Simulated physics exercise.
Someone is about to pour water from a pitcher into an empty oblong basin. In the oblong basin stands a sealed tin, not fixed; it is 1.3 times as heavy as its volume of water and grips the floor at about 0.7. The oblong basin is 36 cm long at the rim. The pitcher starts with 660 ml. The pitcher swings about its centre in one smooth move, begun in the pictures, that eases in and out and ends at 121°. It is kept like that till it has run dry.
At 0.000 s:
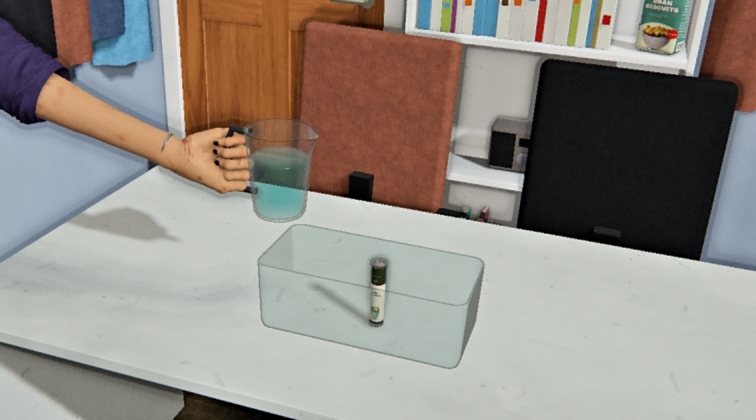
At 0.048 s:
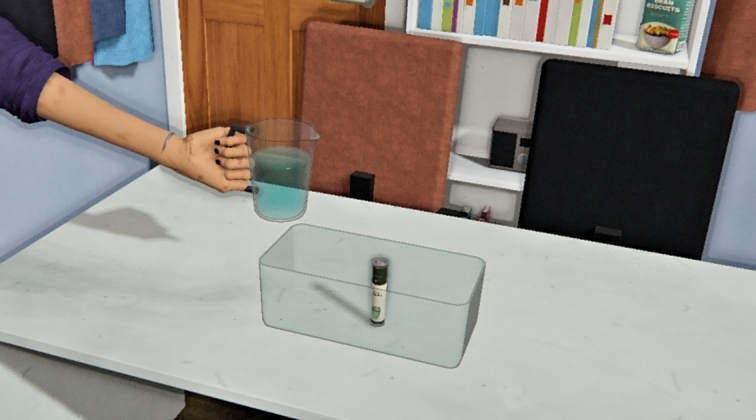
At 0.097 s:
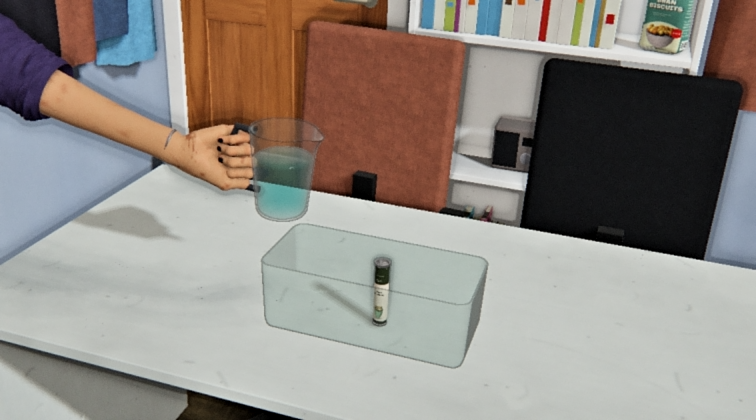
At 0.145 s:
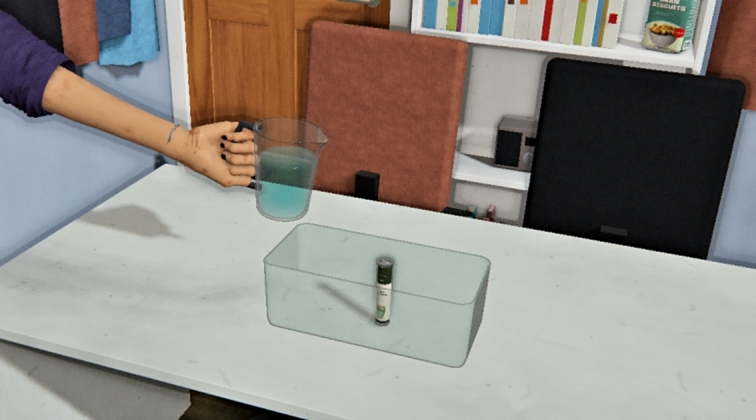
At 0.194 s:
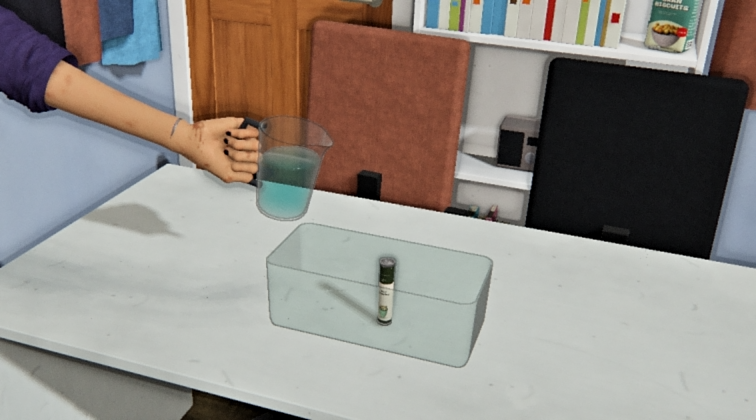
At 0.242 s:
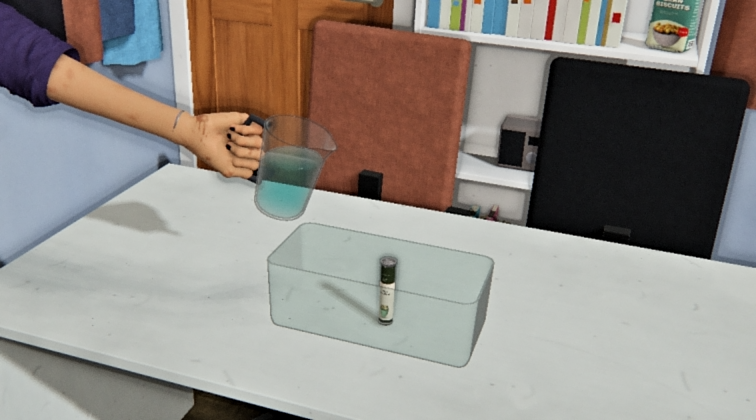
A hand slowly tilts a pitcher of blue-green water rightward above a clear oblong basin.
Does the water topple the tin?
The tin stays up.
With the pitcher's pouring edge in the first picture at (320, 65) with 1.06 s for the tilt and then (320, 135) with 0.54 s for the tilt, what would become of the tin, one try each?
First it falls; then it stays up.
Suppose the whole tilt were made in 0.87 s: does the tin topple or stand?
Then it remains upright.
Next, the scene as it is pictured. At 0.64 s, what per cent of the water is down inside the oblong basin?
About 1 per cent.
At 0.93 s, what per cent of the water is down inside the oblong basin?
Near 68 in a hundred.
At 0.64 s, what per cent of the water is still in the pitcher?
Near 86 in a hundred.
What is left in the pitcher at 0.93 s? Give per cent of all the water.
About 18 per cent.
By 0.64 s the tilt is 79° and 86 per cent is still to pour; the tin stands where it began.
By 0.93 s the tilt is 116° and 17 per cent is still to pour; the tin stands 1 cm from where it began.
By 1.23 s the tilt is 121° and 0 per cent is still to pour; the tin stands where it began.
By 1.56 s the tilt is 121° and 0 per cent is still to pour; the tin stands where it began.
At rest the tin stands where it began.
